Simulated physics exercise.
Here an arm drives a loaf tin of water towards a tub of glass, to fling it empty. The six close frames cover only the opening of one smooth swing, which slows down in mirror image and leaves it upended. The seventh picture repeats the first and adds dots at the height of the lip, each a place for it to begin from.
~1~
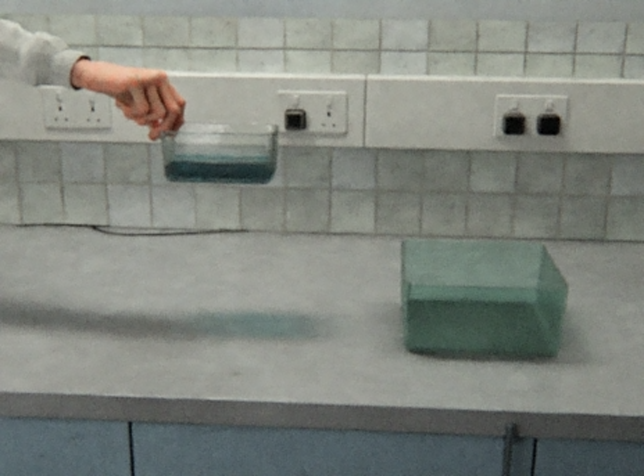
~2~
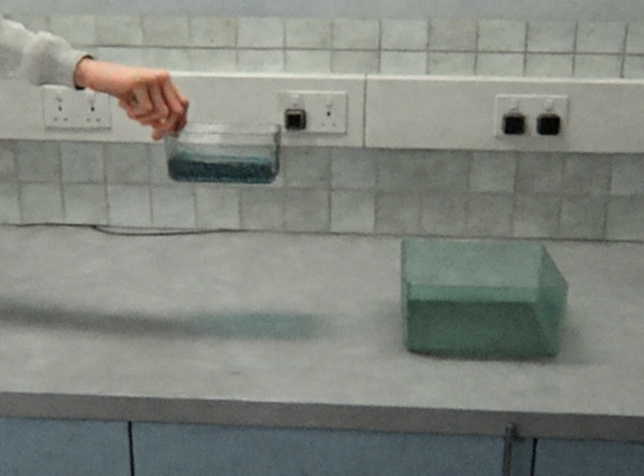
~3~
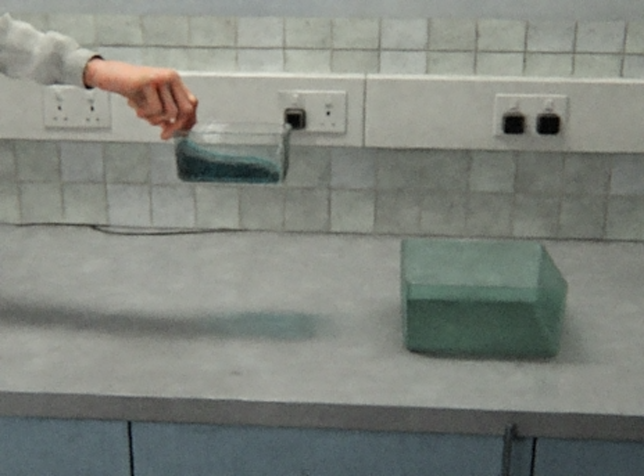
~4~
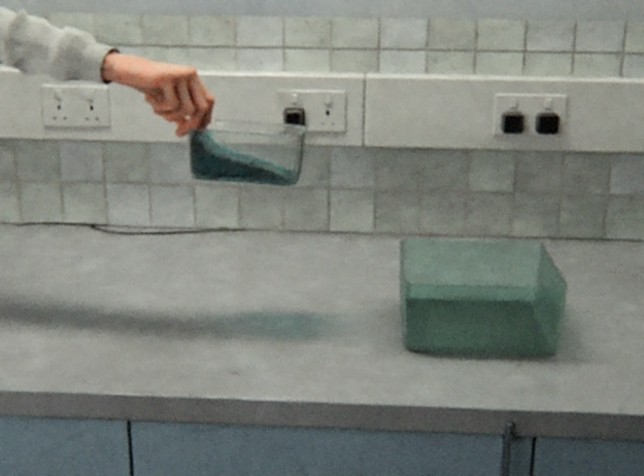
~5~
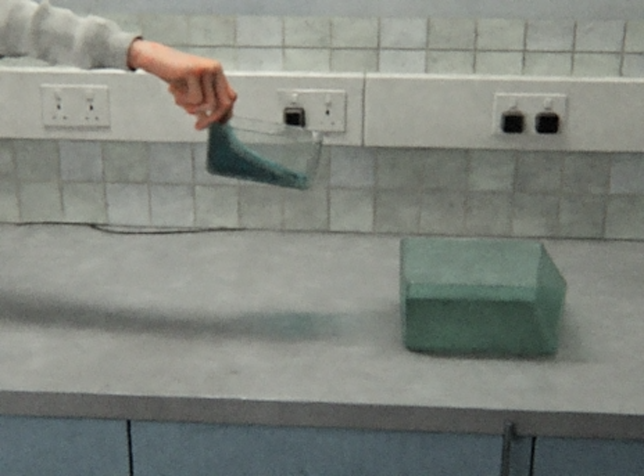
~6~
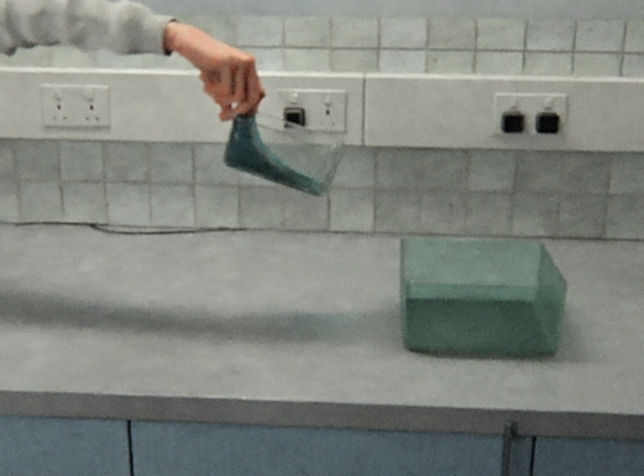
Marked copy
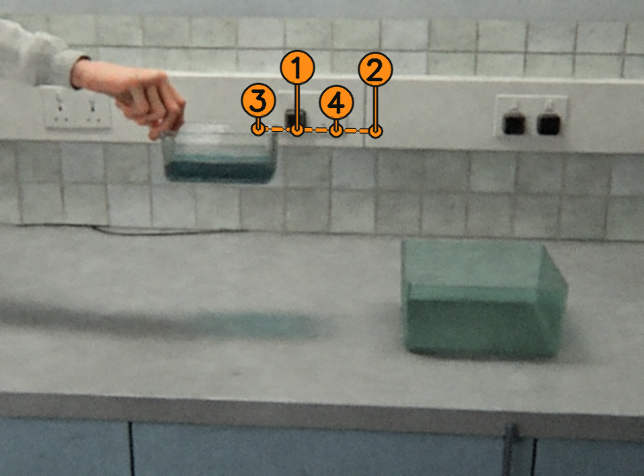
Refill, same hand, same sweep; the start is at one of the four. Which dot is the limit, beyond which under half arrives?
Take 1.
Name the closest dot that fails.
The answer is 3.
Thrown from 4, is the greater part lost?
No, not at all.
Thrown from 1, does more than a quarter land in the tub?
Yes.
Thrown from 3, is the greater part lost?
Yes, that goes wrong.
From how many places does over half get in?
Three of the four.
On the marked copy, 1 at (297, 129); 2 at (375, 131); 3 at (258, 128); 4 at (336, 130).
For dot 1, about 69 % lands in the tub, 27 % falls short and 5 % goes beside or beyond.
For dot 2, about 80 % lands in the tub, 4 % falls short and 16 % goes beside or beyond.
For dot 3, about 28 % lands in the tub, 69 % falls short and 3 % goes beside or beyond.
For dot 4, about 89 % lands in the tub, 4 % falls short and 8 % goes beside or beyond.
